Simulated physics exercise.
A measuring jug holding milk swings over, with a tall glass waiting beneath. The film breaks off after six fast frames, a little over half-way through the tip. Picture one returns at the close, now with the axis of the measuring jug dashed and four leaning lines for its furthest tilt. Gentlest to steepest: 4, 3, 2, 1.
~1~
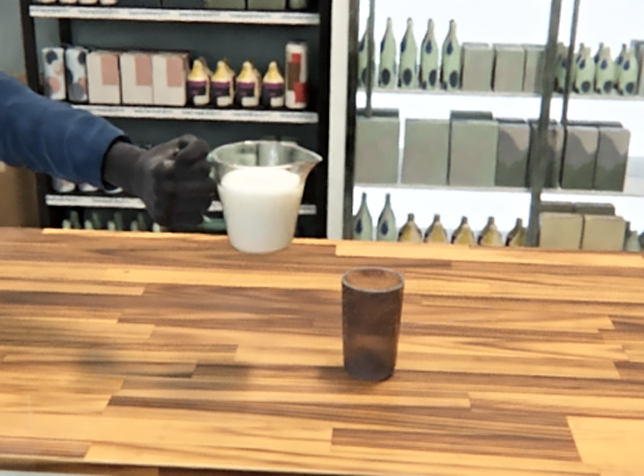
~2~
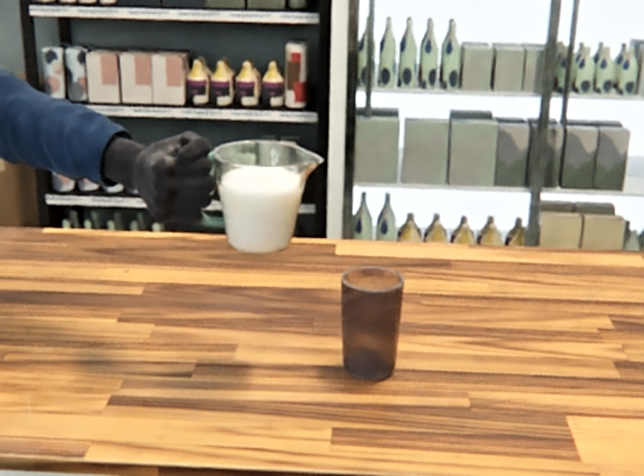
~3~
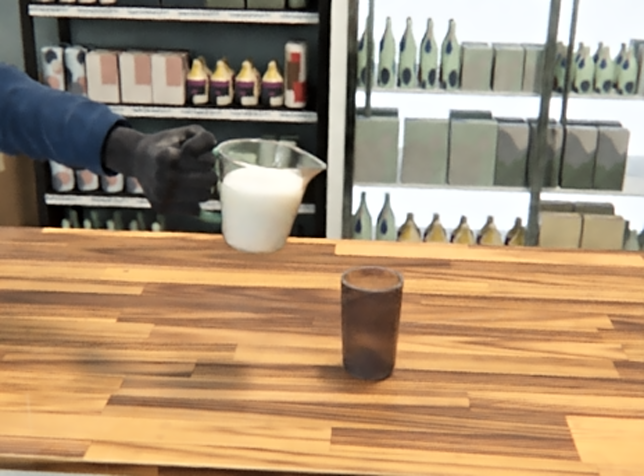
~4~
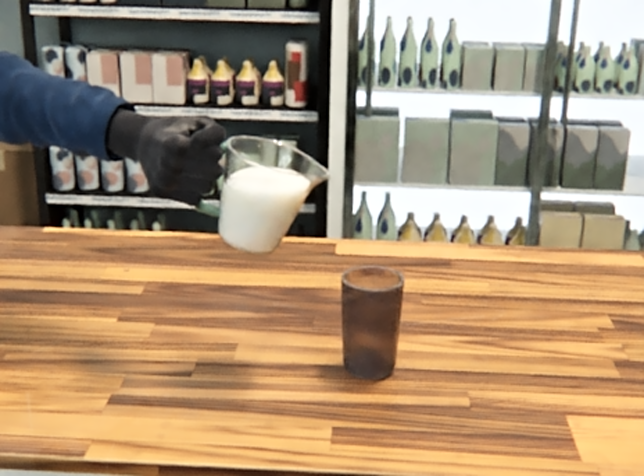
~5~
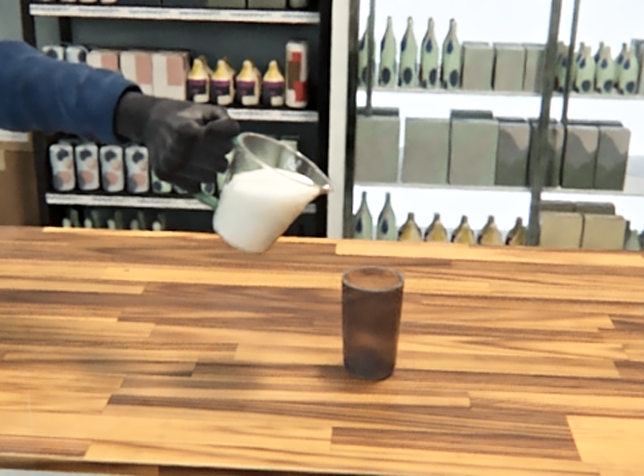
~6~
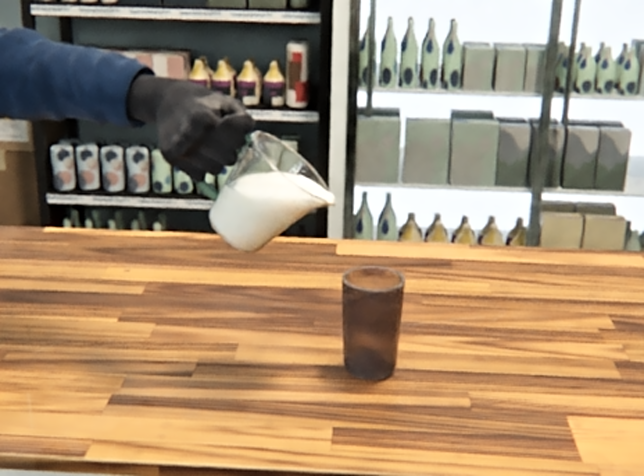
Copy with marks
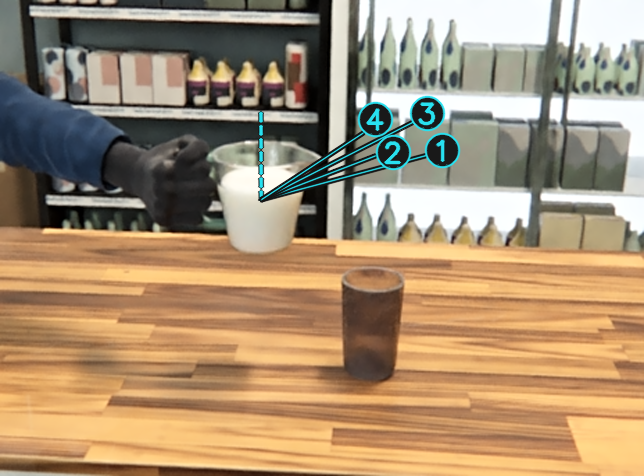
A black-gloved hand held a clear jug of milk above a wooden counter, then gradually tilted it to the right, its lip dipping near a dark, tall glass that stayed still.
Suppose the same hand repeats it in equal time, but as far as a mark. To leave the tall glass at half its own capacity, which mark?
Use tilt 3.
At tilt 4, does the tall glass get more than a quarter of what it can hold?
Yes.
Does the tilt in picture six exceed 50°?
No, it does not.
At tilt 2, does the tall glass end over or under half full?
Over half.
On the marked copy, 1 at (426, 155); 2 at (375, 155); 3 at (413, 122); 4 at (363, 132).
With 1, the tall glass ends with about 75 % of what it can hold.
With 2, the tall glass ends with about 63 % of what it can hold.
With 3, the tall glass ends with about 50 % of what it can hold.
With 4, the tall glass ends with about 38 % of what it can hold.
